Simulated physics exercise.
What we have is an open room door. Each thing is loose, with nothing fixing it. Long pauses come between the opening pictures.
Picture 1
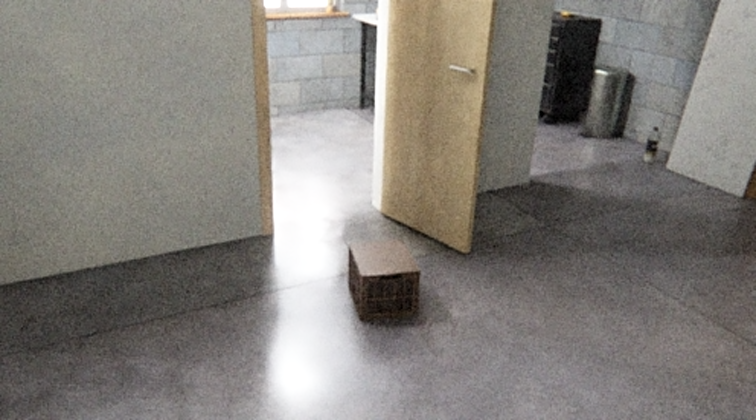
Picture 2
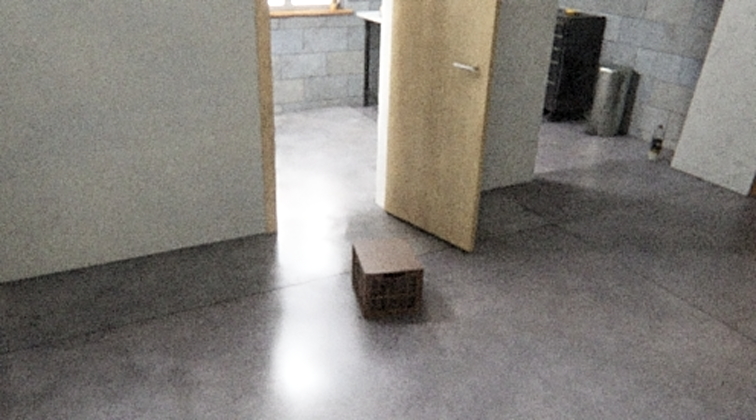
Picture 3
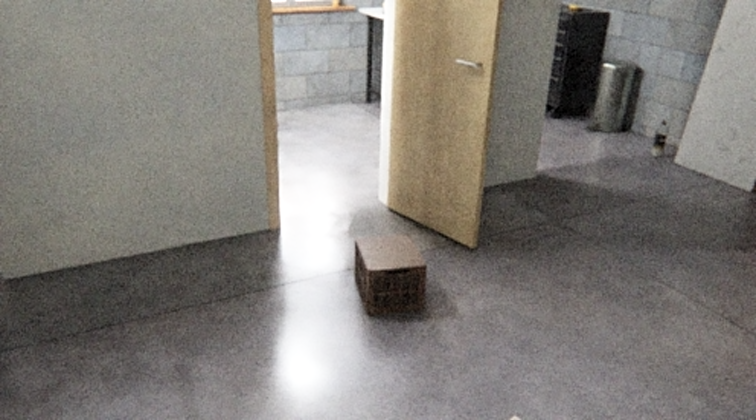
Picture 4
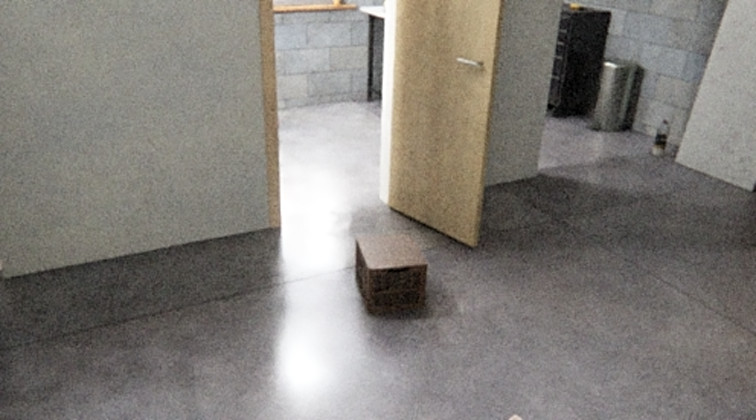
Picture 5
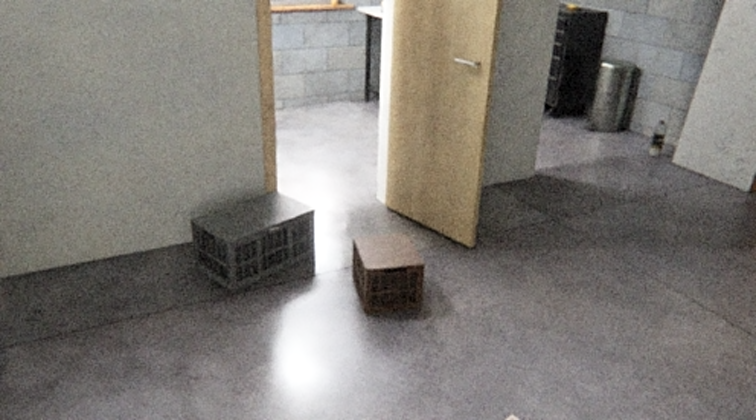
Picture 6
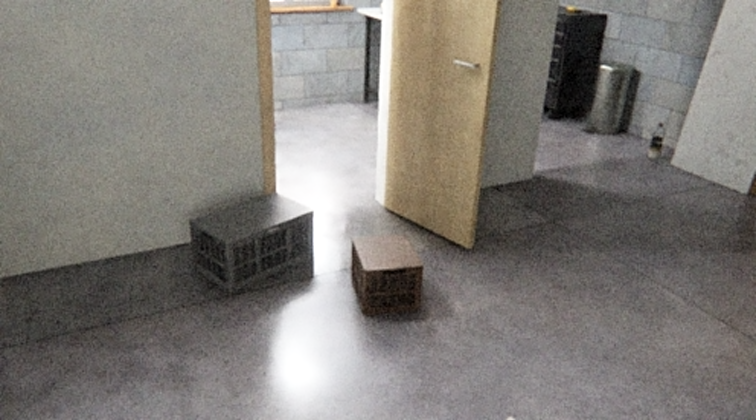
In a bare room with a smooth grey floor, a small brown crate sat in front of a wide-open wooden door, and then a larger grey chest appeared to its left; nothing else noticeably moved.
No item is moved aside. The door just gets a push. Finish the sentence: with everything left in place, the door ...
The door swings fully into its frame.
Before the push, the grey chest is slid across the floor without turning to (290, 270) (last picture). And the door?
Well, then the door makes it fully home.
Then, 0.70 s after the last picture, open by 87°.
Then, 1.20 s after the last picture, open by 60°.
Then, 1.60 s after the last picture, open by 36°.
Then, 2.00 s after the last picture, open by 12°.
At rest, open by 0°; both in place. Seen from the same camera at the end, grey chest near (255, 239).
